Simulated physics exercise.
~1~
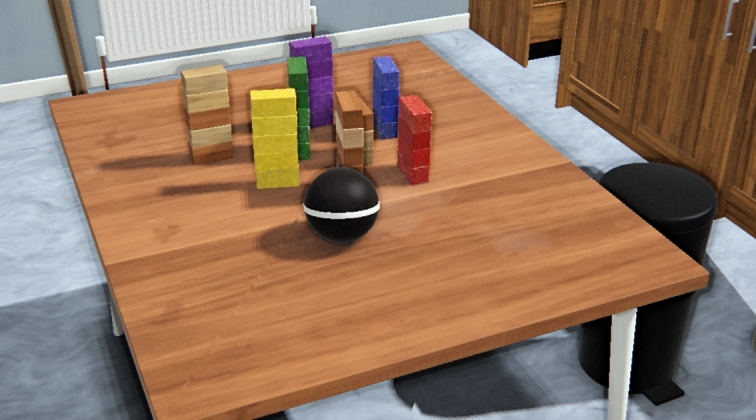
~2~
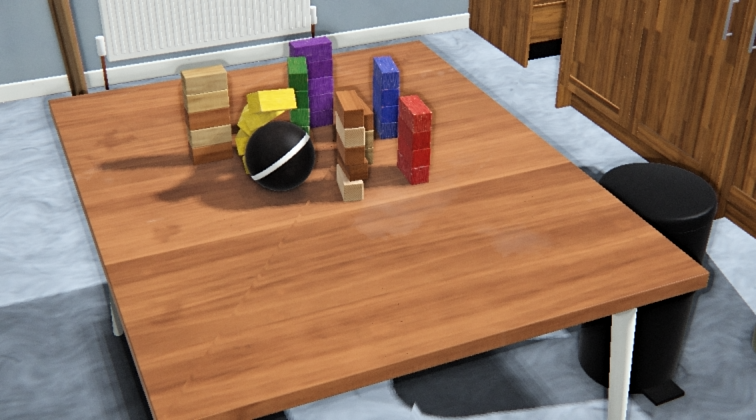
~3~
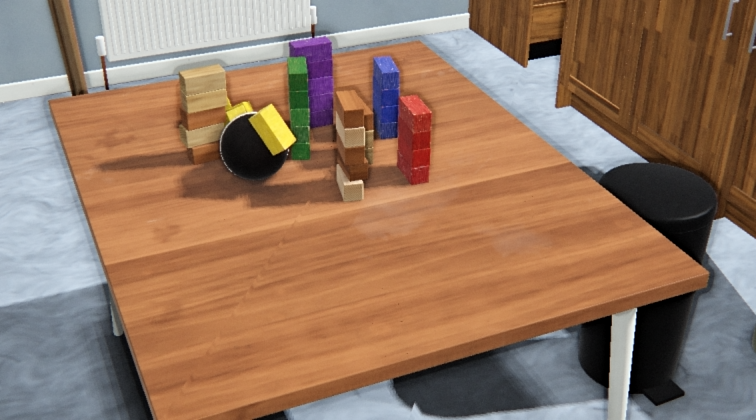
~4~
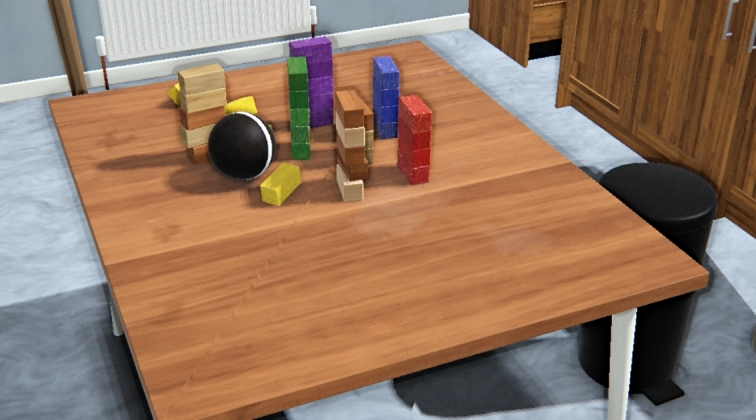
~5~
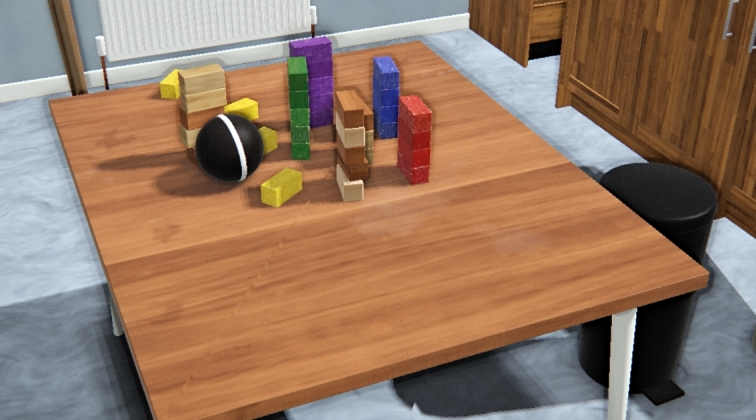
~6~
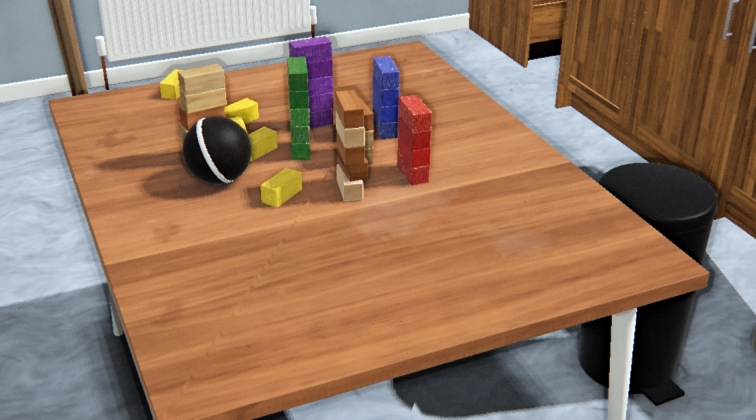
Black ball with a white stripe rolling into block towers on a wooden table, toppling the yellow one and drifting left.
